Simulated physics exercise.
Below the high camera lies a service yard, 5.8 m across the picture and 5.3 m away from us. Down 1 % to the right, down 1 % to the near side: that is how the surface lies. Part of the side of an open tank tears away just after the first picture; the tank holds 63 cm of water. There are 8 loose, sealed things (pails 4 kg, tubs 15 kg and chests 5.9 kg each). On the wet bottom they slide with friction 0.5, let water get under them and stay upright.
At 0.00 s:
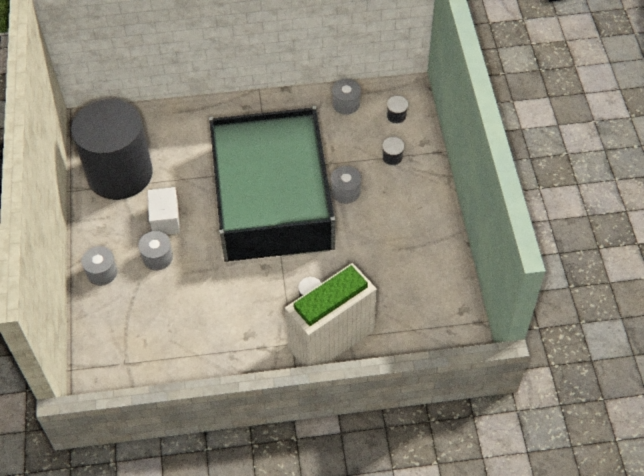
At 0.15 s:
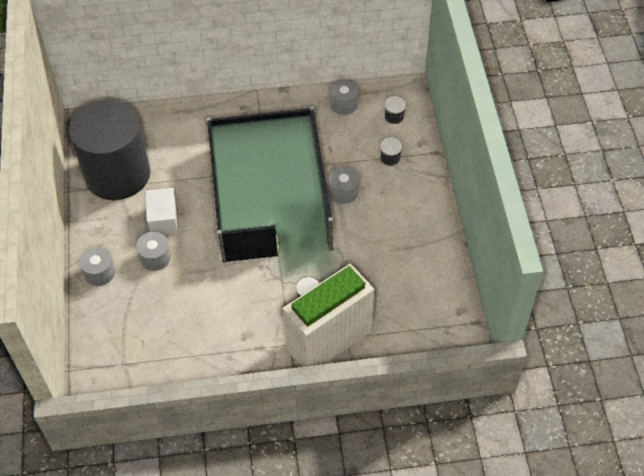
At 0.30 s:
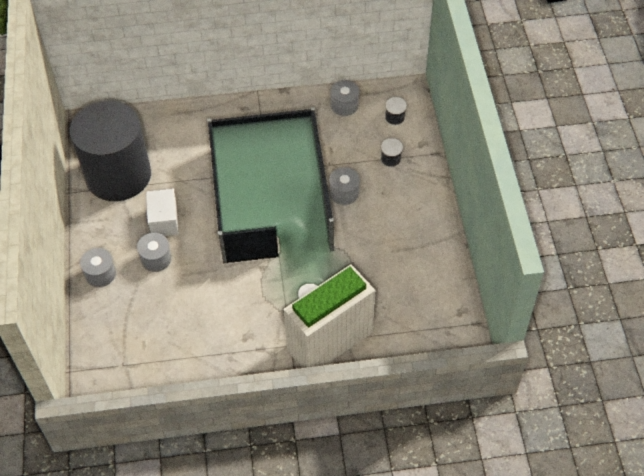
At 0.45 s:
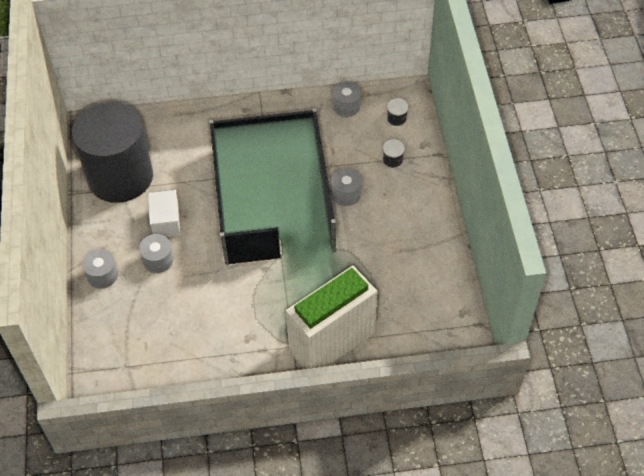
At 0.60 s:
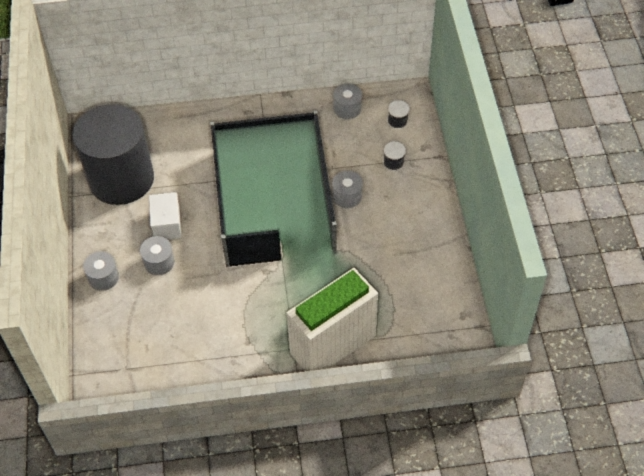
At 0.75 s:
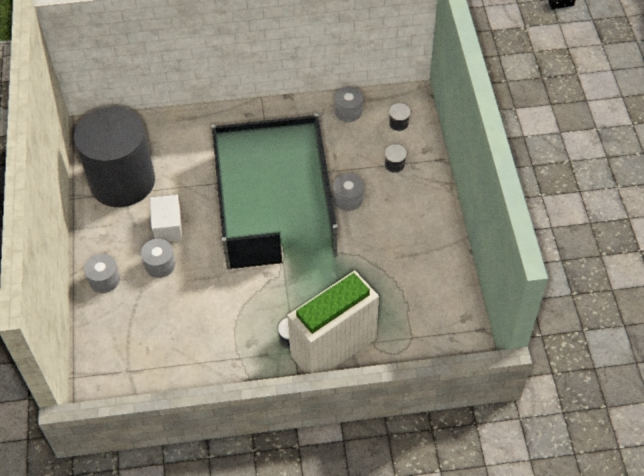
Open tank of green water losing part of its near side, water spreading across the yard floor and around a planter-topped box.
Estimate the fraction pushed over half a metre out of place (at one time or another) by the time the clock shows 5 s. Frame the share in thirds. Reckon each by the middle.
That comes to not even a third.
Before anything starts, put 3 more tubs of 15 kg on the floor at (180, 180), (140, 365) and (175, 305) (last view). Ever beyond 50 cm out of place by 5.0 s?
So it's stays below, then gets above, then stays below.
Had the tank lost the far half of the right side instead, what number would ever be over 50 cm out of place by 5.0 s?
That gives 4 of them.
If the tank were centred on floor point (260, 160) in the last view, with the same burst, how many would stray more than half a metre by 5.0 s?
That would give 1.
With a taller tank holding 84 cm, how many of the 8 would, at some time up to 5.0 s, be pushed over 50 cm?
I count 3 of them in that case.
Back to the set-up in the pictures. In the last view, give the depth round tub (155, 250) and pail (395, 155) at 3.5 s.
Depth approx. 1 cm / 0 cm.
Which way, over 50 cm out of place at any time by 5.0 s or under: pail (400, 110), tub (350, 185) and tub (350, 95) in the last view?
Listed in sequence: Lower; lower; lower for the last.
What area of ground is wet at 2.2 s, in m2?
About 12 m2.
After 1.1 s 1 of 8 are over 50 cm from their spots; 0 afloat.
After 2.2 s 1 of 8 are over 50 cm from their spots; 1 afloat.
After 3.5 s 1 of 8 are over 50 cm from their spots; 1 afloat.
After 5.0 s 2 of 8 are over 50 cm from their spots, and 2 have been at some point; 1 afloat.
